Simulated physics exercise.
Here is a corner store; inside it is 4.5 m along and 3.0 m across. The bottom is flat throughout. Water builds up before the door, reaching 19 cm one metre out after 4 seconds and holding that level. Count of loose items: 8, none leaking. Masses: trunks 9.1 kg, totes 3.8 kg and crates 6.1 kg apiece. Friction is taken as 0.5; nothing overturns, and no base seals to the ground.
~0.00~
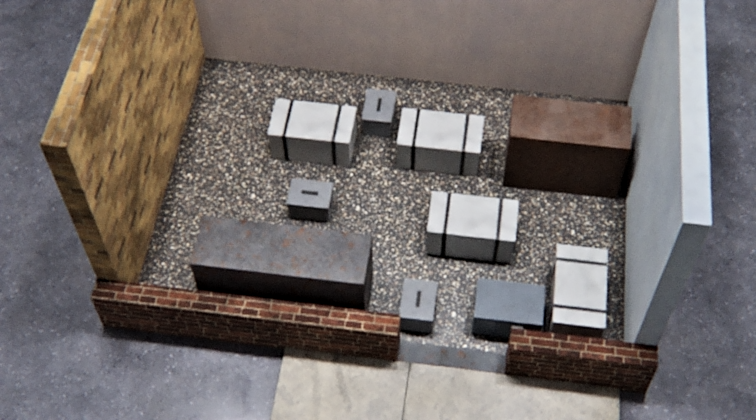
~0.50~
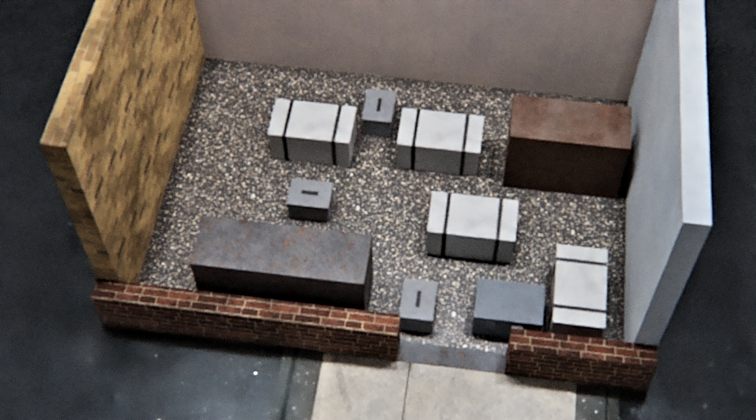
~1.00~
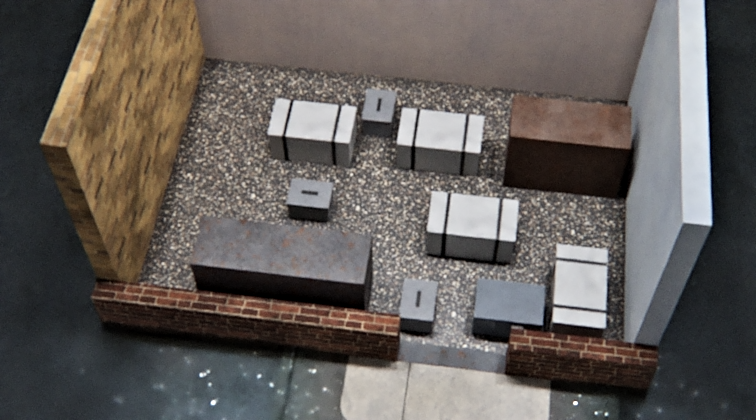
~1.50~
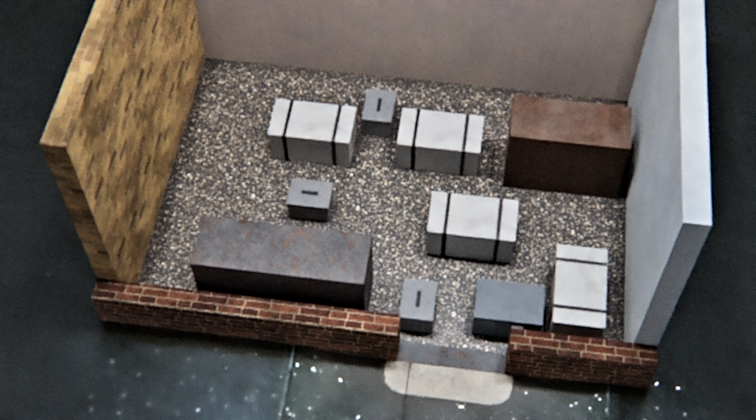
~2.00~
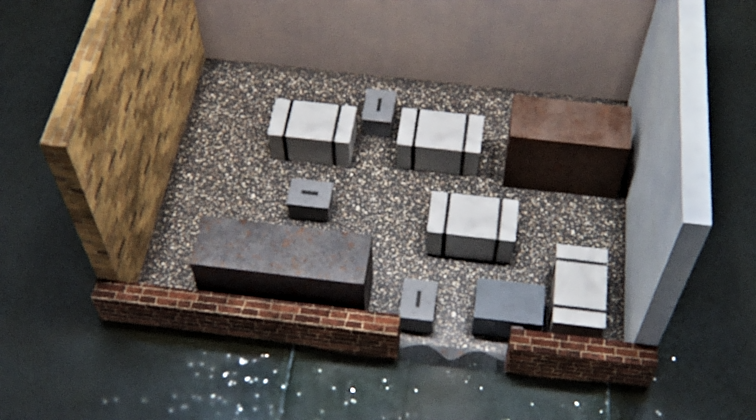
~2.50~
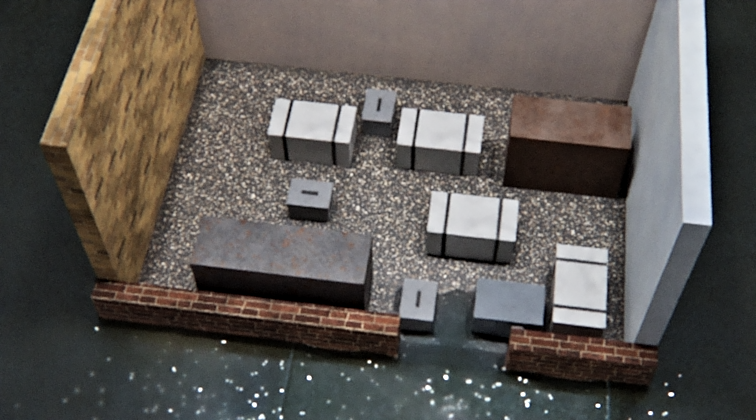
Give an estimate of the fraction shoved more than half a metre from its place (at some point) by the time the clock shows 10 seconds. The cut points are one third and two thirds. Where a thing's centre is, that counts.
Displaced share: High, at least two thirds.
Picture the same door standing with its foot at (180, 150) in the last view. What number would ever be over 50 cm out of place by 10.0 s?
The answer would then be 4.
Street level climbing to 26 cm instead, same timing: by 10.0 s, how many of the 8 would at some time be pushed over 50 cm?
The answer would then be 7.
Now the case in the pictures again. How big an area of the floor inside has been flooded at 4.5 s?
5.0 m2.
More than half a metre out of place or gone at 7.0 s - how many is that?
4 of them.
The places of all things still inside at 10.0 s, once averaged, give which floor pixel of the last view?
That lands at roughly (361, 184).
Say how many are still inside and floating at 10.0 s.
Total: 8.
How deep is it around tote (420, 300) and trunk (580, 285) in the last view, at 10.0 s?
Depth approx. 4 cm / 8 cm.
After 3.5 s 0 of 8 are over 50 cm from their spots; 0 afloat.
After 4.5 s 2 of 8 are over 50 cm from their spots; 1 afloat.
After 7.0 s 4 of 8 are over 50 cm from their spots; 5 afloat.
After 10.0 s 7 of 8 are over 50 cm from their spots, and 7 have been at some point; 8 afloat.
